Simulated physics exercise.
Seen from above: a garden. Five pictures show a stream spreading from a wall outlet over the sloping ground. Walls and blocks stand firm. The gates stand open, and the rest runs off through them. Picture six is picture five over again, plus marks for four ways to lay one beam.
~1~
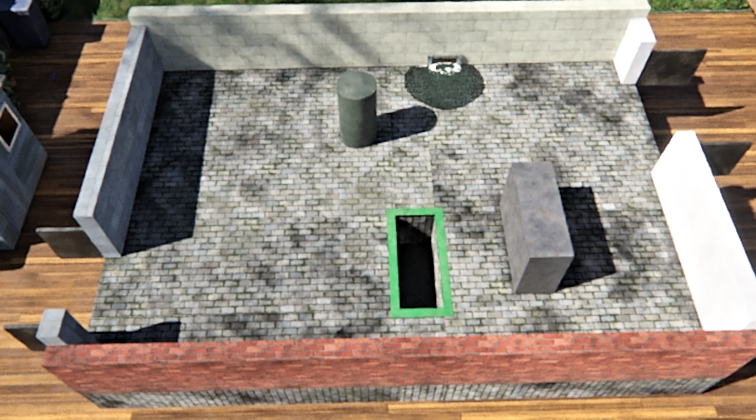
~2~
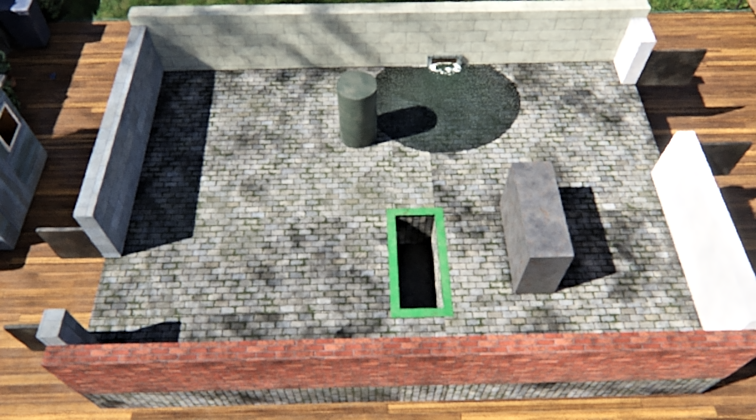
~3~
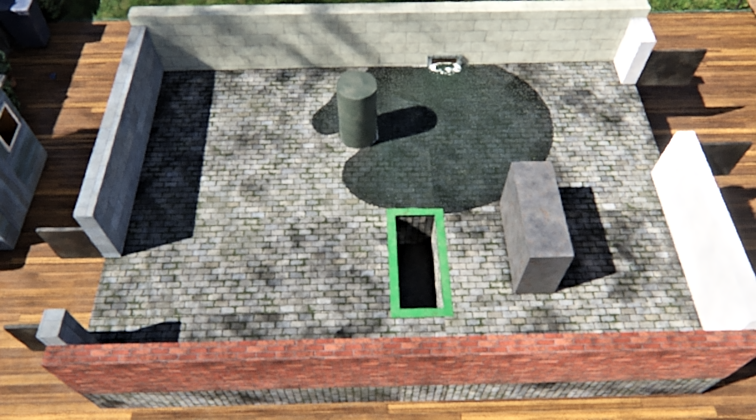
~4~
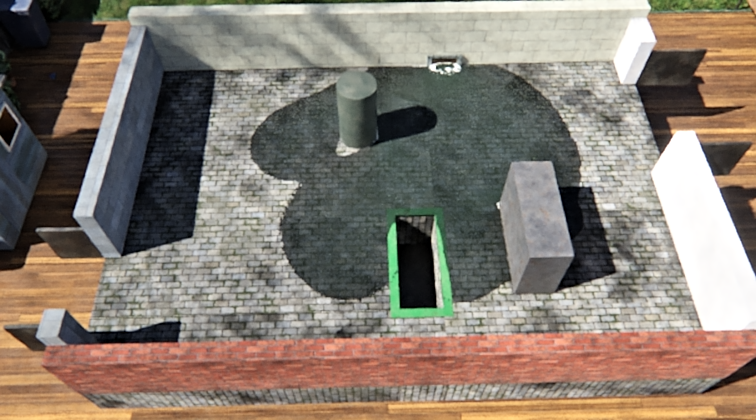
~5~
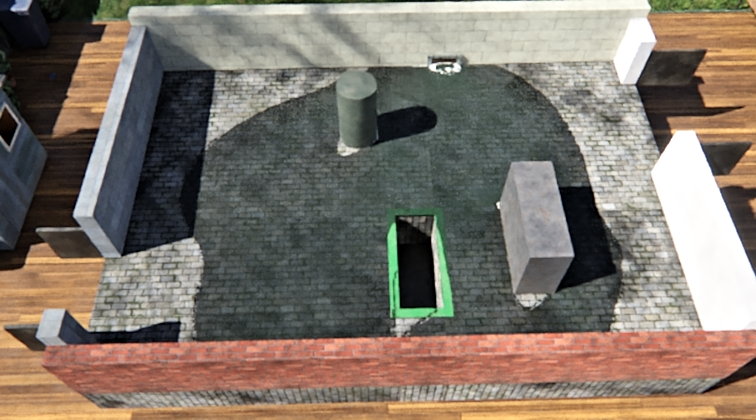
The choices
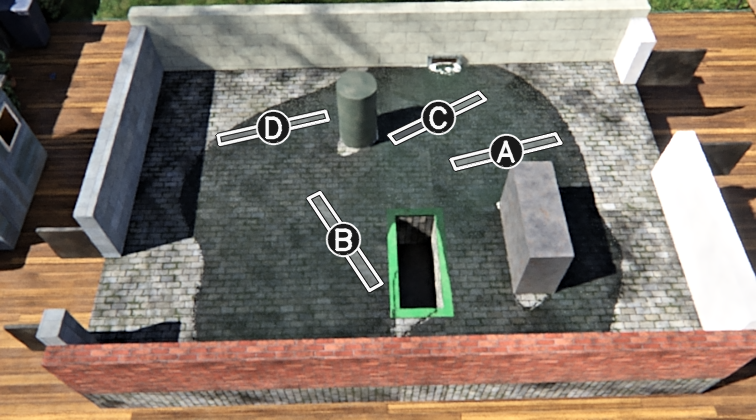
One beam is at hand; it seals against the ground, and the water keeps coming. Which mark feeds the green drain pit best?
It is B.
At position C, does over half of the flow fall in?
No.
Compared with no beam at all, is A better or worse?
It is worse.
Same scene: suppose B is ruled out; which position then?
Here it is position D.
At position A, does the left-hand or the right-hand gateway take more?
The left gate.
On the marked copy, A from (453, 164) to (558, 138); B from (314, 195) to (375, 287); C from (392, 139) to (481, 95); D from (219, 139) to (326, 115).
With A, about 28 % of the stream runs into the green drain pit, about 71 % out by the gates.
With B, about 62 % of the stream runs into the green drain pit, about 38 % out by the gates.
With C, about 20 % of the stream runs into the green drain pit, about 79 % out by the gates.
With D, about 45 % of the stream runs into the green drain pit, about 54 % out by the gates.
